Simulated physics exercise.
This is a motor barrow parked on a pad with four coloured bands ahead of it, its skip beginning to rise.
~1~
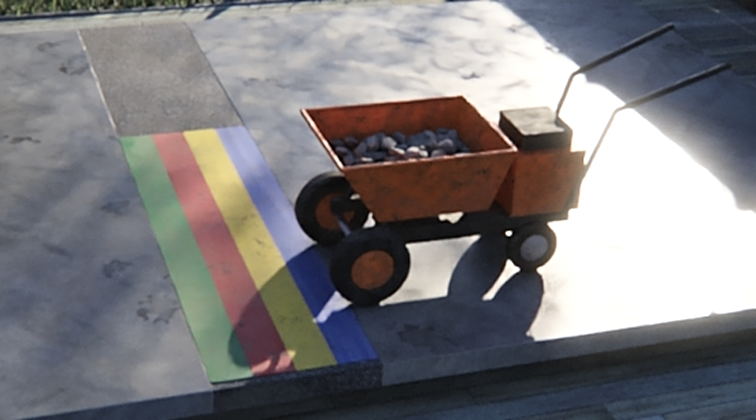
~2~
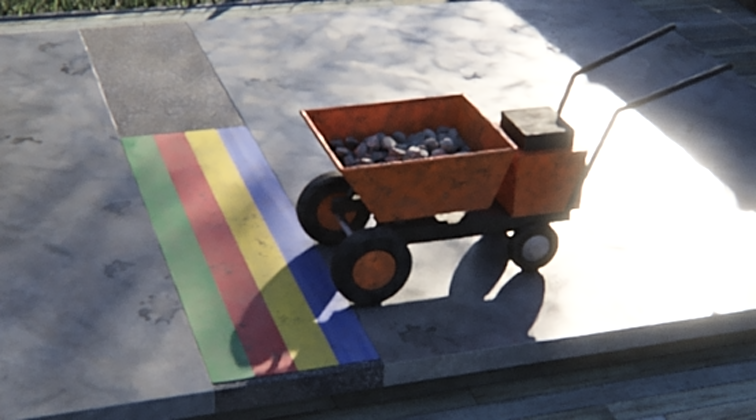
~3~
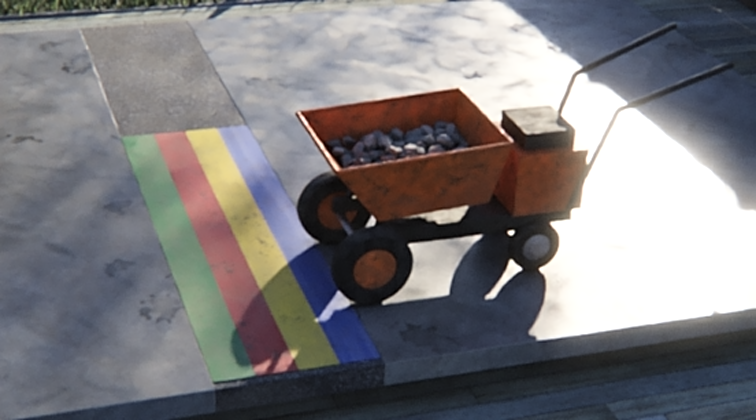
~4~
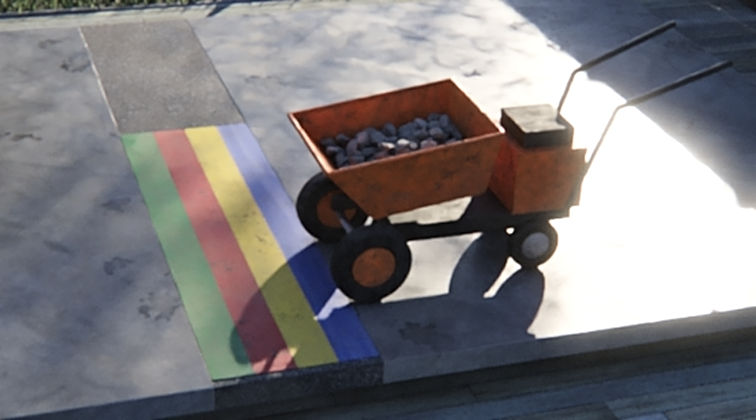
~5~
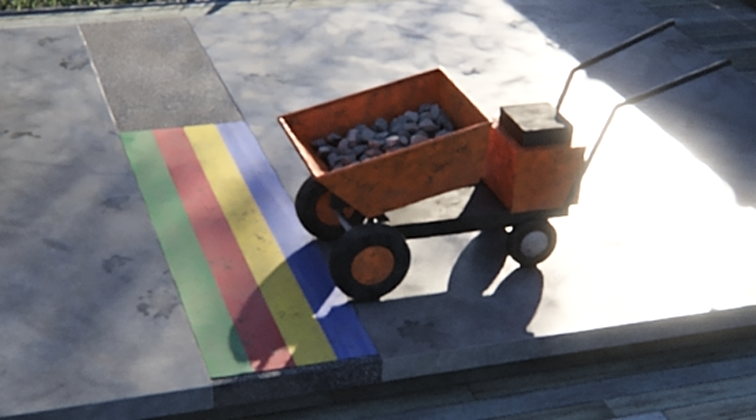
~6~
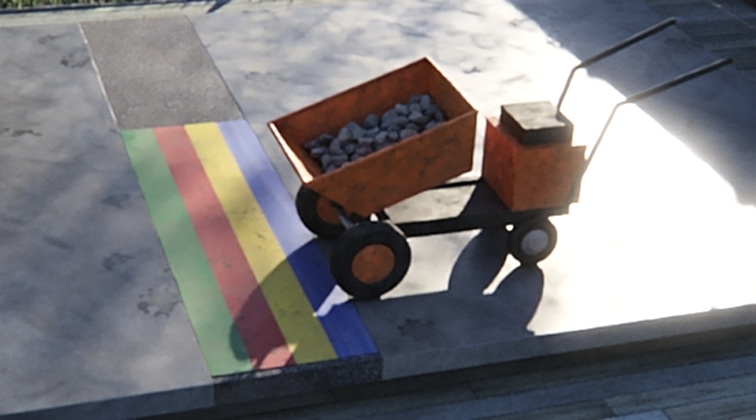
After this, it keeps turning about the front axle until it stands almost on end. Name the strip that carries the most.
The heap favours the green strip.
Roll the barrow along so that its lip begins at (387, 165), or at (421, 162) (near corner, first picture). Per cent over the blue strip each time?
Near 0 % and 20 %.
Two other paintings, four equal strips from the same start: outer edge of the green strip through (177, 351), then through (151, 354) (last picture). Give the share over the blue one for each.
In turn 0 and 0 in a hundred.
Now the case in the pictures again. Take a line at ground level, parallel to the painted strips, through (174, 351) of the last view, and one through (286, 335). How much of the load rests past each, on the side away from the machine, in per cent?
About 10 and 80 per cent.
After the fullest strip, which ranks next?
Second comes red.
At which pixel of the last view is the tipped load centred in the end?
Close to (195, 280).
Just after the last frame, skip tipped steeply; every one in the skip.
A moment on, skip tipped right over; the larger part in the skip; about a tenth over the red strip; about a tenth over the green strip.
Further on, skip tipped right over; roughly a quarter in the skip; roughly a quarter over the red strip; roughly a third over the green strip; roughly a quarter off the paint.
When it is over, skip tipped right over; roughly a quarter in the skip; not one over the blue strip; not one over the yellow strip; roughly a quarter over the red strip; roughly a third over the green strip; roughly a quarter off the paint.
